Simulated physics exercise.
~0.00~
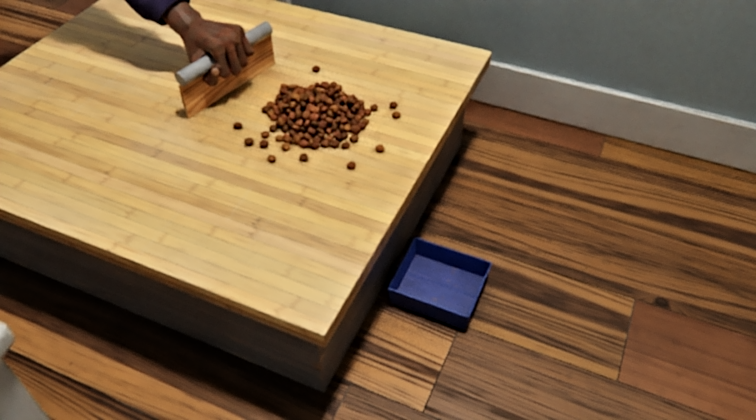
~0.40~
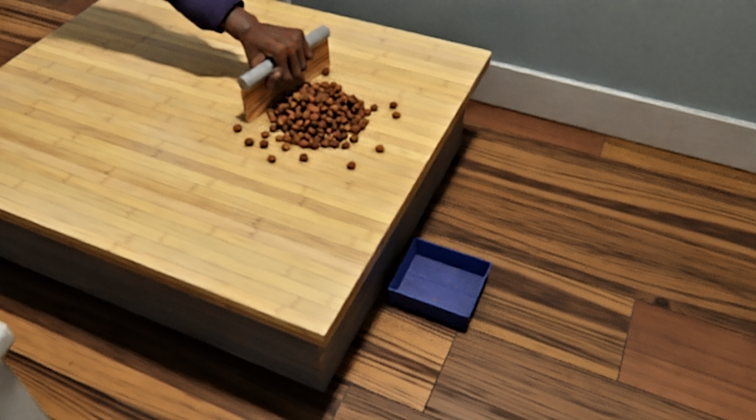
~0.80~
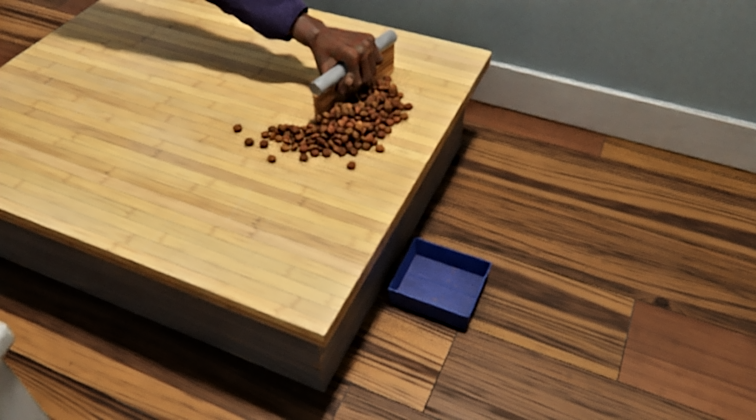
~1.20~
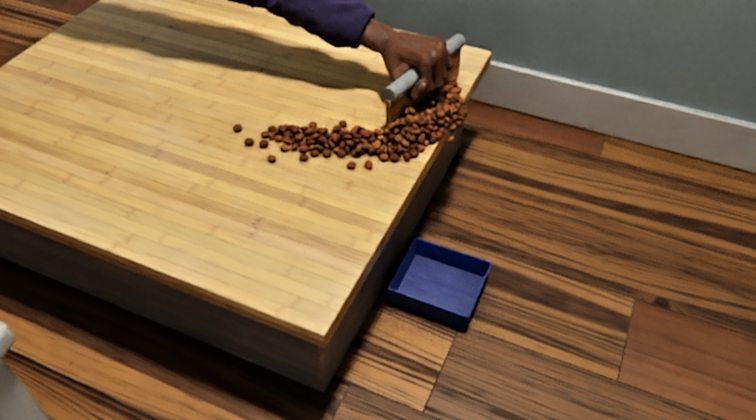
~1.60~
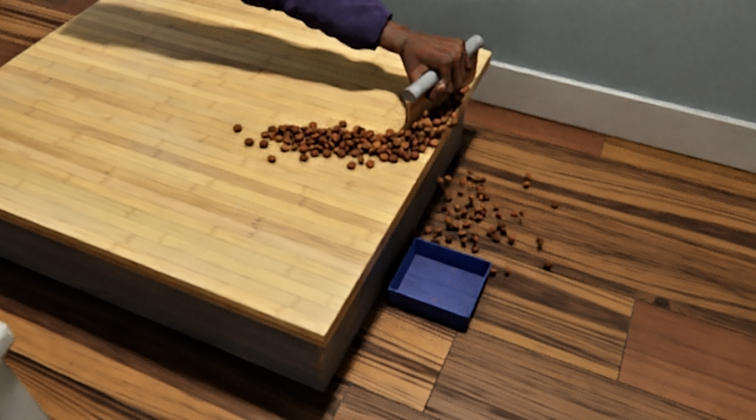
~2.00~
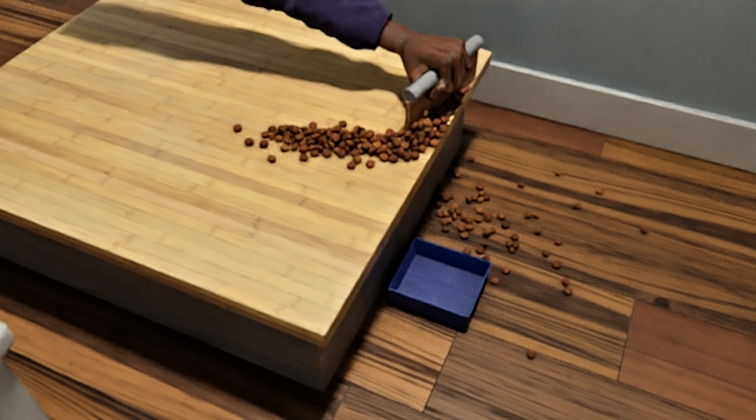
The footage shows a hand pushing a pile of brown kibble rightward across a wooden platform with a scraper, stopping at the edge as some pieces spill and scatter over the floor, missing the blue tin, which stays empty while most of the kibble remains on top.
